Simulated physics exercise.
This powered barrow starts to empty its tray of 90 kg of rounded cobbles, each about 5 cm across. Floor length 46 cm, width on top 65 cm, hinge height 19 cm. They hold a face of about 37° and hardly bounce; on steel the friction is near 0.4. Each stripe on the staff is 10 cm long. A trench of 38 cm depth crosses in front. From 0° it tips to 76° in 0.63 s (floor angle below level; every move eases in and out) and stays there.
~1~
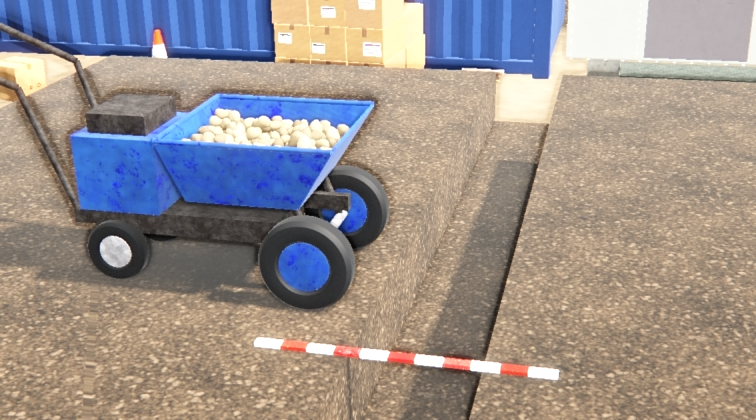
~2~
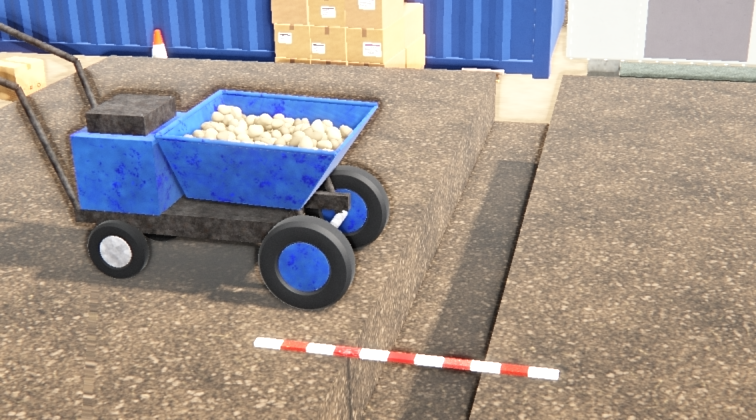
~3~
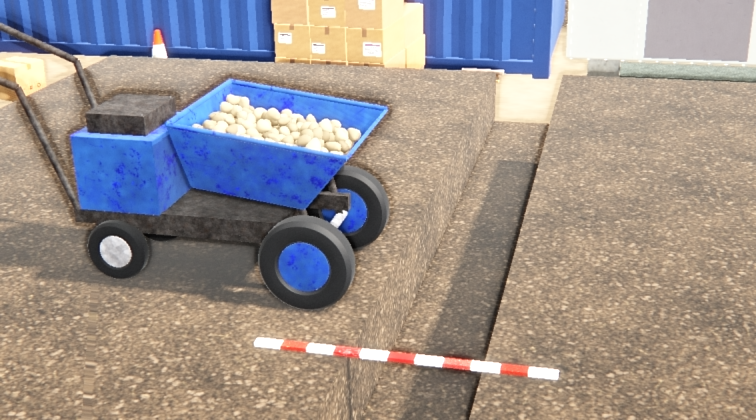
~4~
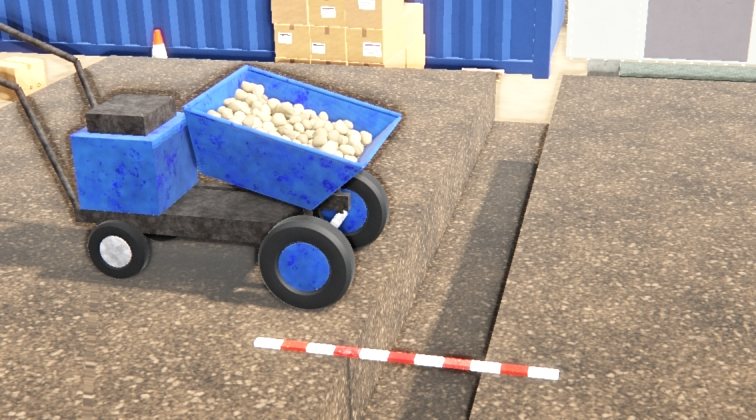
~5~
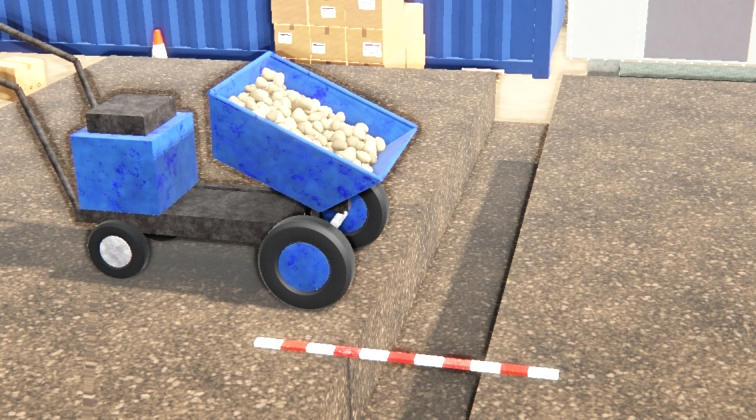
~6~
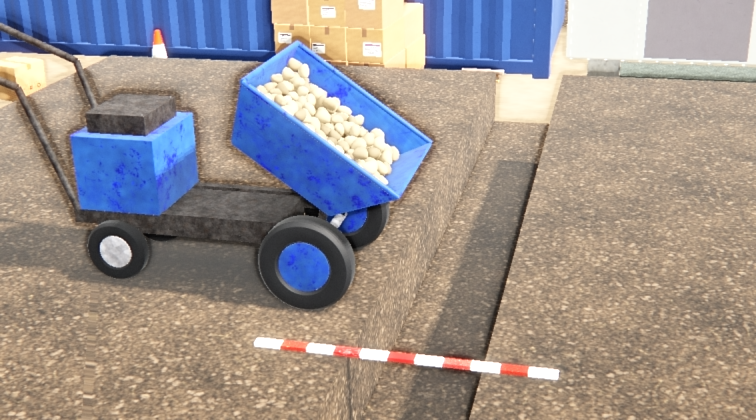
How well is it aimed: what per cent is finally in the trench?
Some 60 per cent of it.
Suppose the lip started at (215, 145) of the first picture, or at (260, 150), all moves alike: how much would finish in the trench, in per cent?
About 75 and 100 per cent.
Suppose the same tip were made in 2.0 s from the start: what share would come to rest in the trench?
In that case some 85 per cent.
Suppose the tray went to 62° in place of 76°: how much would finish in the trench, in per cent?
It would be near 40 per cent.
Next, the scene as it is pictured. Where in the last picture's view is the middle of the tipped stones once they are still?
Around (494, 355).
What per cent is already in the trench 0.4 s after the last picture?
About 25 per cent by then.
Then, 0.2 s after the last picture the floor is at 64°, 100 % in the tray; the foremost stones are at (430, 215).
Then, 0.4 s after the last picture the floor is at 76°, 63 % in the tray, 26 % in the trench, 11 % past the trench; the foremost stones are at (532, 296).
Then, 0.8 s after the last picture the floor is at 76°, 12 % in the tray, 48 % in the trench, 40 % past the trench; the foremost stones are at (710, 302).
Then, 2.7 s after the last picture the floor is at 76°, 0 % in the tray, 60 % in the trench, 40 % past the trench; the foremost stones are past the picture's edge.
